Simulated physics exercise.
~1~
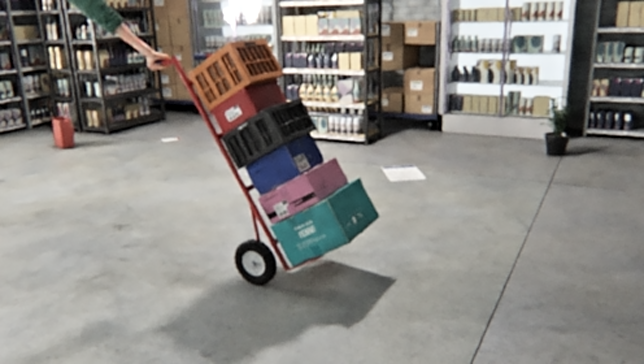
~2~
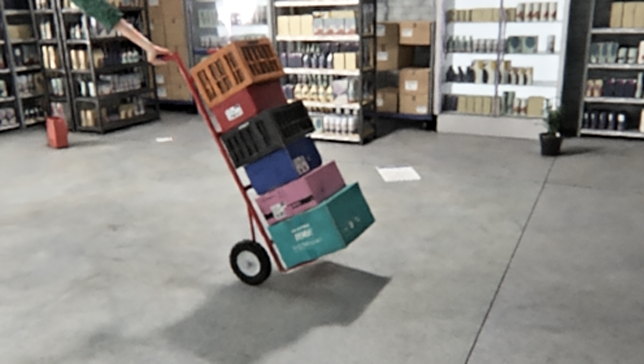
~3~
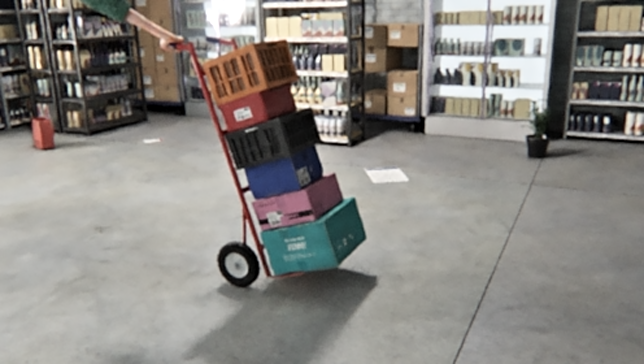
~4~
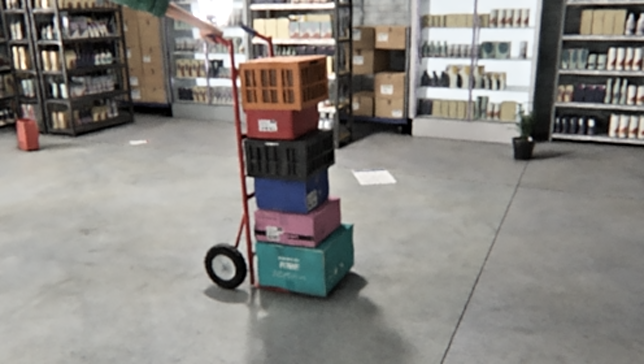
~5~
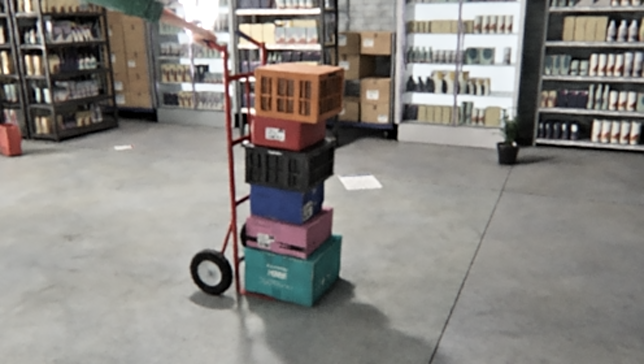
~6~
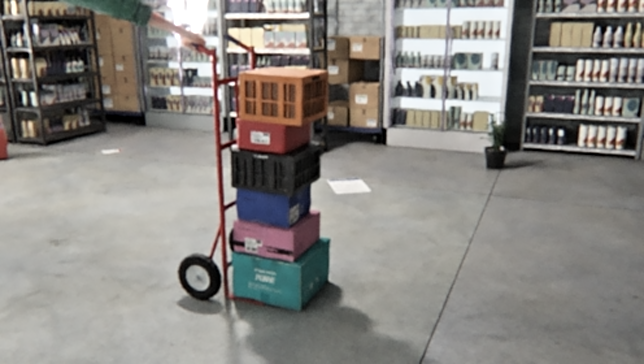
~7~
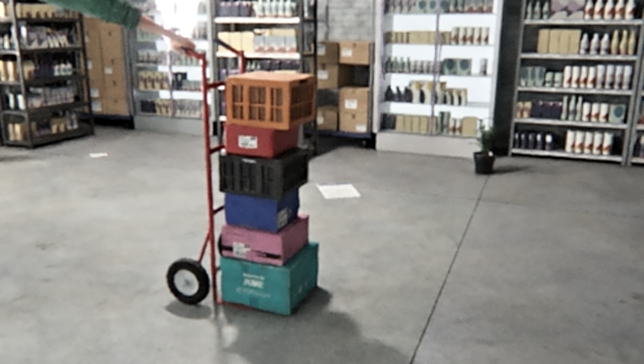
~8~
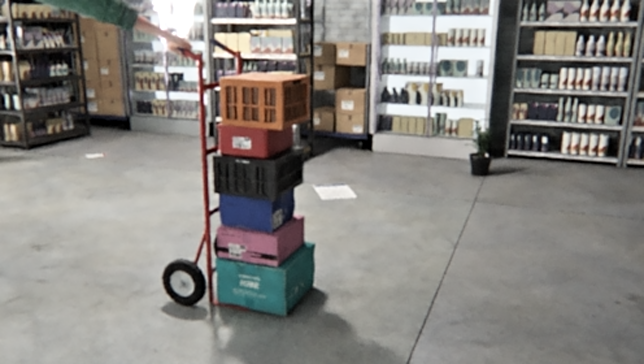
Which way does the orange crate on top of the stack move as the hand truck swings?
The orange crate moves to the right as the hand truck comes upright.
A red hand truck with black wheels leans back to the left on the grey concrete floor of a storeroom, seen from the side and slightly above, with stocked shelves behind. It carries a stack with an orange crate on top, then a red tote, a black crate and blue, pink and turquoise boxes below. A green-sleeved arm at the upper left holds the handle as the truck swings upright, carrying the top of the stack to the right. The view pans slightly right. The truck stops upright, still held, with the somewhat uneven stack all in place.
